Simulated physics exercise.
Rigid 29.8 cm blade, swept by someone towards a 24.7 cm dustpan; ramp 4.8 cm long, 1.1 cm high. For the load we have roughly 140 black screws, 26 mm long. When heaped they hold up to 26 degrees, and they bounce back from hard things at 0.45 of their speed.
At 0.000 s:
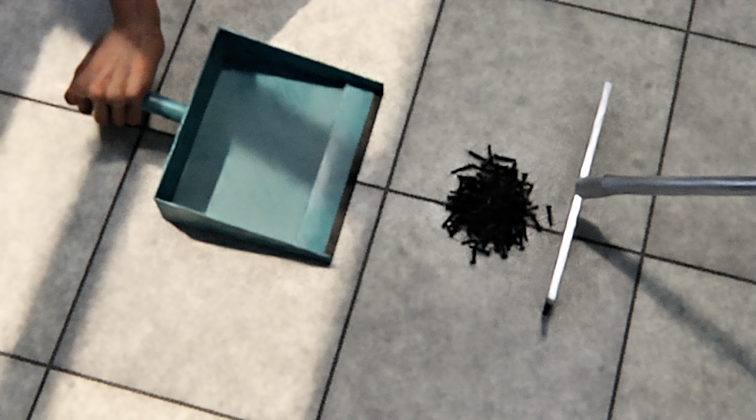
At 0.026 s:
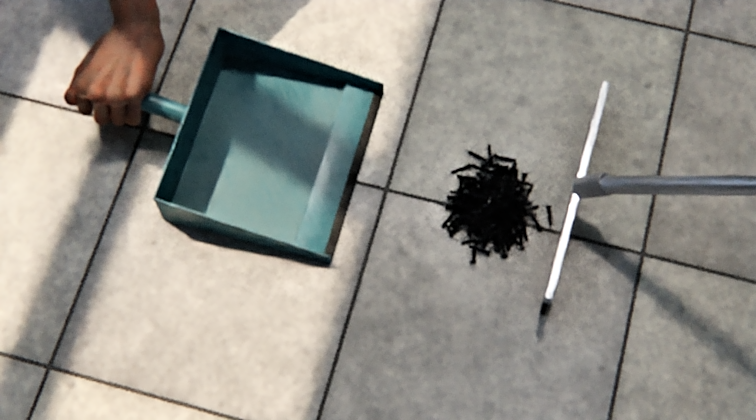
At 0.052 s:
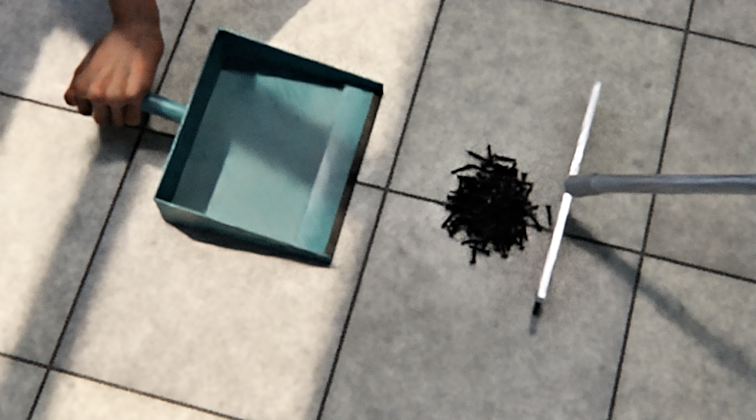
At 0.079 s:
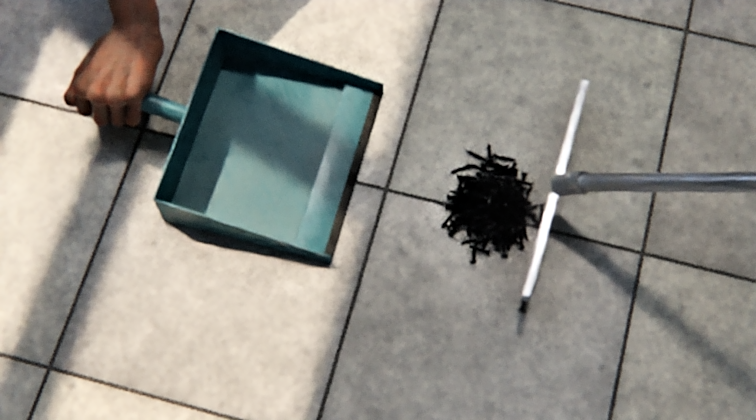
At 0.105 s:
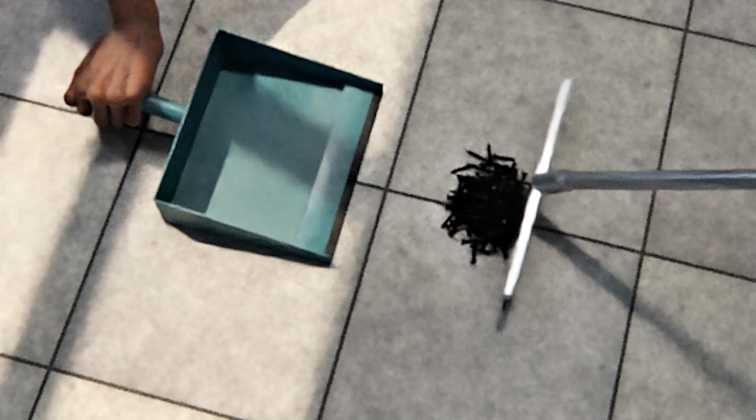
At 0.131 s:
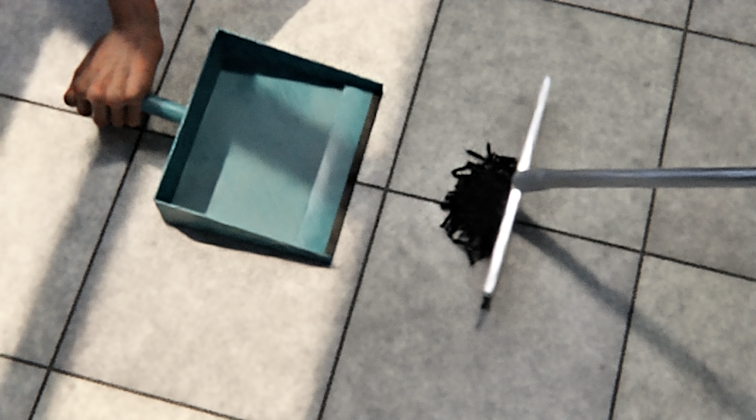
On a tiled floor, a blade slides left into black screws while a hand holds a dustpan.
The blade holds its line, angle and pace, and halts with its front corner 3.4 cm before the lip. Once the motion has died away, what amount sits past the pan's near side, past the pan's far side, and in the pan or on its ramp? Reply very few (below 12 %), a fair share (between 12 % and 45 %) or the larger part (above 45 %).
Near side - very few; far side - very few; pan - the larger part.
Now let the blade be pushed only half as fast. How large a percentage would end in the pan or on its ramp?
Then near 25 in a hundred.
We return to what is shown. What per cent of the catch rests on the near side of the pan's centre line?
60 per cent.
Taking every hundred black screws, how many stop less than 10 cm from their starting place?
The figure is some 0 percent.
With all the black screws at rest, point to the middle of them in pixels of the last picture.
(349, 184) or so.
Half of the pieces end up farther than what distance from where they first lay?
The figure is about 18 cm.
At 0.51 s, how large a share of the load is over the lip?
Some 55 per cent by that point.
After 0.23 s, middle of the blade 11 cm from the lip; 0 % over the lip, far side 0 %, near side 0 %.
After 0.30 s, middle of the blade 6 cm from the lip; 0 % over the lip, far side 0 %, near side 0 %.
After 0.51 s, middle of the blade 4 cm from the lip; 55 % over the lip, far side 0 %, near side 0 %.
At rest (1.2 s), near side 0 %, far side 0 %, pan 55 %, in front of the lip or behind the blade 45 %.
